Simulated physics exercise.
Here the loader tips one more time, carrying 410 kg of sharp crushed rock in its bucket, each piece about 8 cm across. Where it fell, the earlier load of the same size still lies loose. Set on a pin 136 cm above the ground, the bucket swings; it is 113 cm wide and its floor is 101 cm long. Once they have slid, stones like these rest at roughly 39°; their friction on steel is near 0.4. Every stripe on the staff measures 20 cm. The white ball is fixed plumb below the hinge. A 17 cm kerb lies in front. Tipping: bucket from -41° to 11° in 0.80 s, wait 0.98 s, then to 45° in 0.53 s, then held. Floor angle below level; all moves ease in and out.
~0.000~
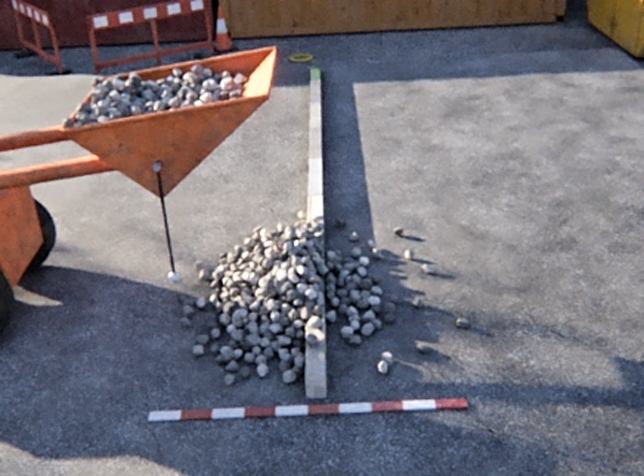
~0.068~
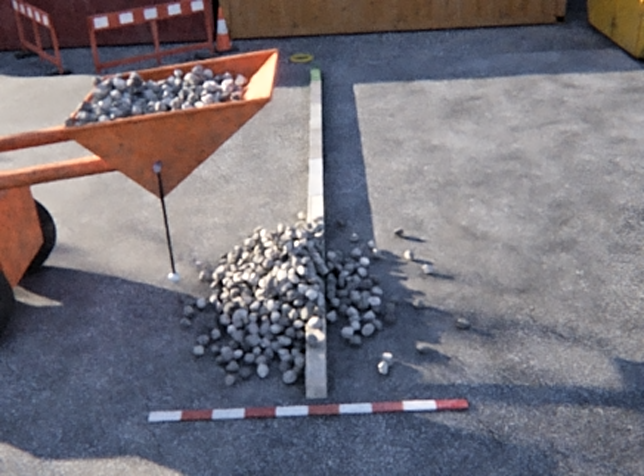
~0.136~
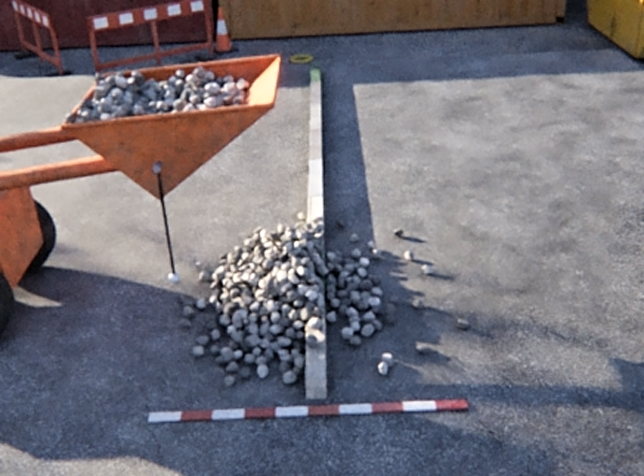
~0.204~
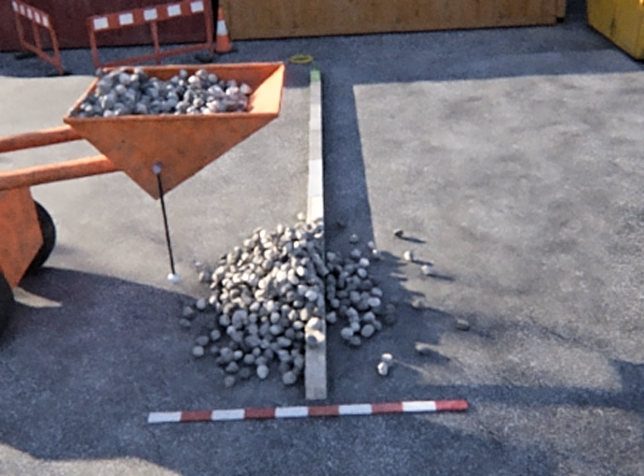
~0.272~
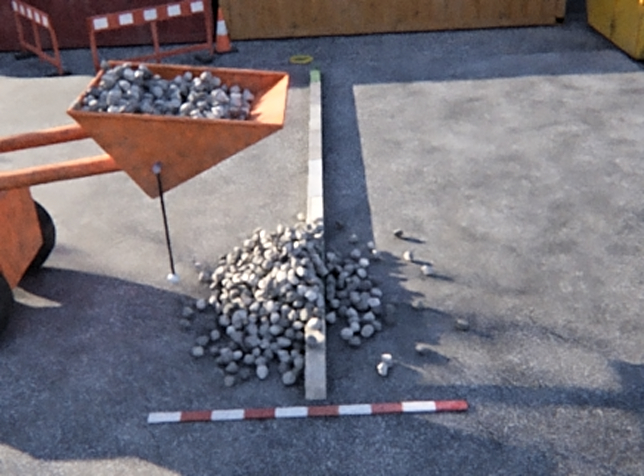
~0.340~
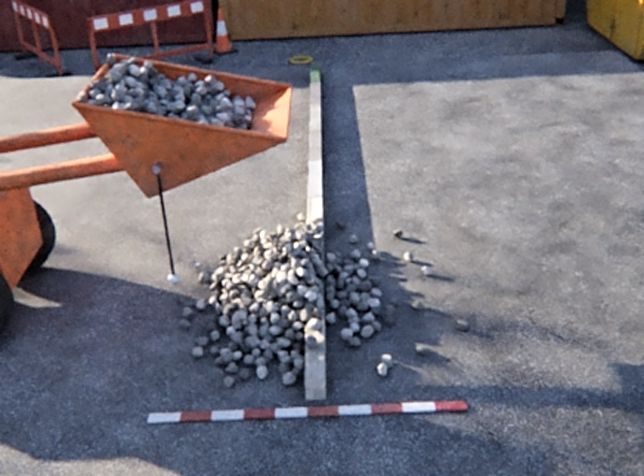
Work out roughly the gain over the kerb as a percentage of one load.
Close to 44 parts in a hundred.
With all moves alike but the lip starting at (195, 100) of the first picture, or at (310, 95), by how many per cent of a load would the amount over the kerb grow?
First place: Roughly 0 %; second place: Roughly 90 %.
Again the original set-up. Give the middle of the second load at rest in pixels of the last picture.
Their middle is at about (300, 275).
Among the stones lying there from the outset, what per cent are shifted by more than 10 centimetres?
Some 10 percent, give or take.
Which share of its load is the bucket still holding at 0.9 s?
Around 100 per cent of the load is still inside.
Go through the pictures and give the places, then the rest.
Lip at (268, 96), floor tilted -41°, highest stones at (136, 82). The earlier load is highest near (293, 261), 33 cm above ground level, 88 % on this side of the kerb, 12 % over the kerb, in the first frame.
Lip at (270, 99), floor tilted -40°, highest stones at (137, 82); the stones move at 0.1 m/s on average, in the second frame.
Lip at (273, 105), floor tilted -37°, highest stones at (125, 82); the stones move at 0.2 m/s on average, in the third frame.
Lip at (278, 115), floor tilted -33°, highest stones at (119, 77); the stones move at 0.4 m/s on average, in the fourth frame.
The bucket is at -27°, its lip at (283, 127); the top of the load is at (120, 72); the stones move at 0.4 m/s on average, in the fifth frame.
Lip at (287, 140), floor tilted -21°, highest stones at (125, 67); the stones move at 0.5 m/s on average, in the sixth frame.
After 0.6 s the floor is at 3°; in per cent of one load, 100 in the bucket, 88 on this side of the kerb, 12 over the kerb; the foremost stones are at (414, 291).
After 0.9 s the floor is at 11°; in per cent of one load, 100 in the bucket, 88 on this side of the kerb, 12 over the kerb; the foremost stones are at (414, 291).
After 2.8 s the floor is at 45°; in per cent of one load, 15 in the bucket, 157 on this side of the kerb, 29 over the kerb; the foremost stones are at (447, 311).
After 5.5 s the floor is at 45°; in per cent of one load, 0 in the bucket, 144 on this side of the kerb, 56 over the kerb; the foremost stones are at (461, 294). Net gain over the kerb, 44.
